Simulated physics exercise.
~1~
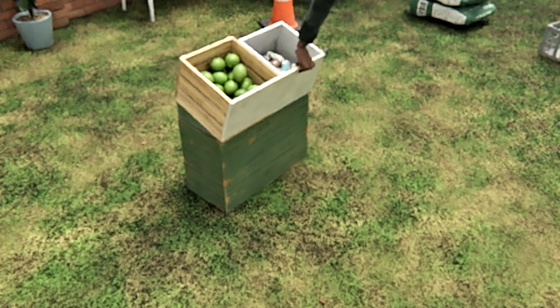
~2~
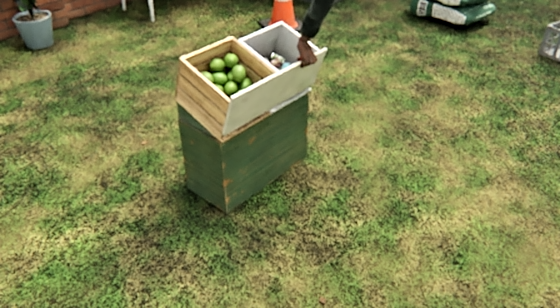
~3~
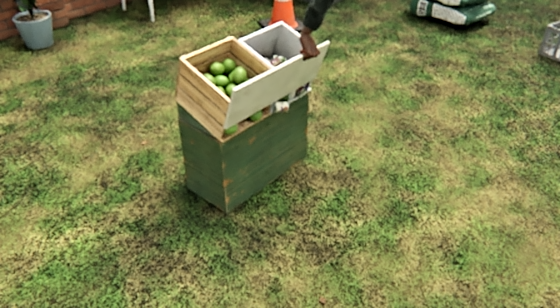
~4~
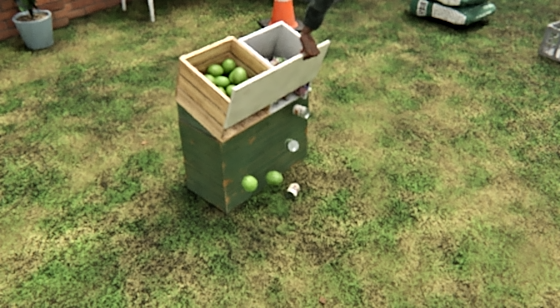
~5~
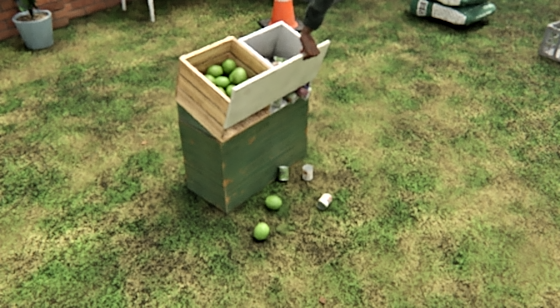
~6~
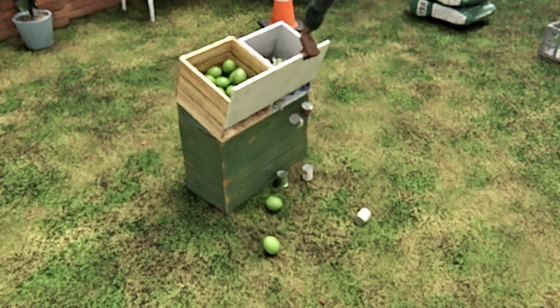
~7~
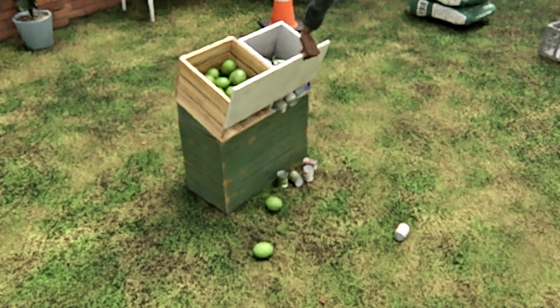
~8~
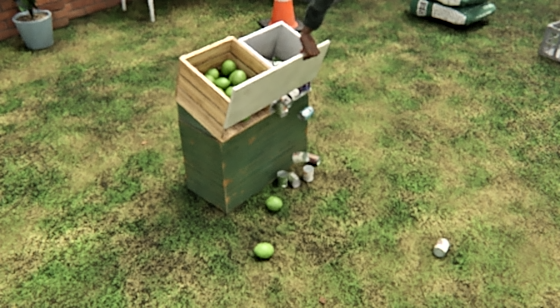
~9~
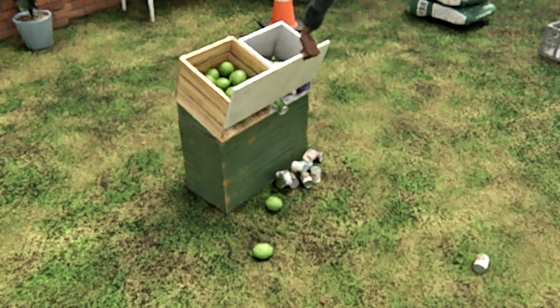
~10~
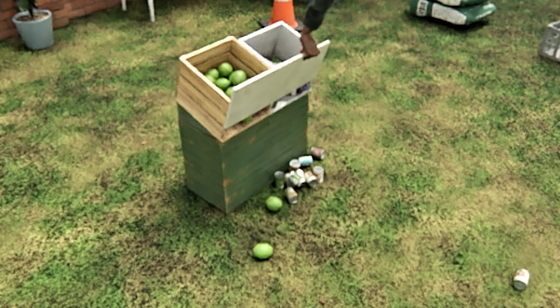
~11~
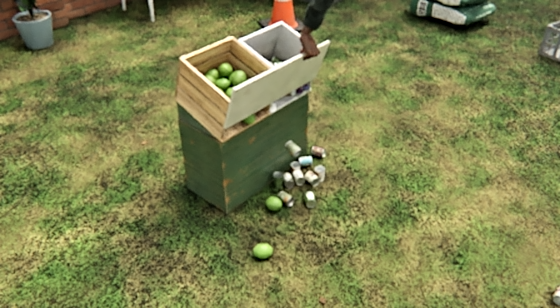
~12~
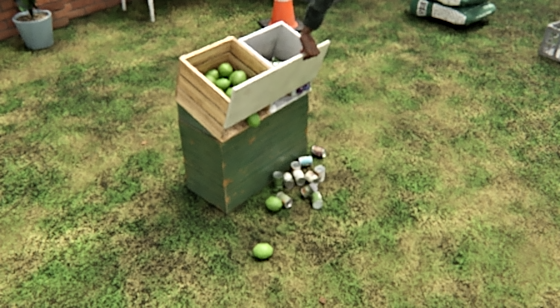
In this clip, a hand lifts the gate on a white bin of small tins beside a wooden bin of limes on a green stand; two limes drop, then tins spill into a pile on the grass, one rolling away right out of view, while most limes stay put.
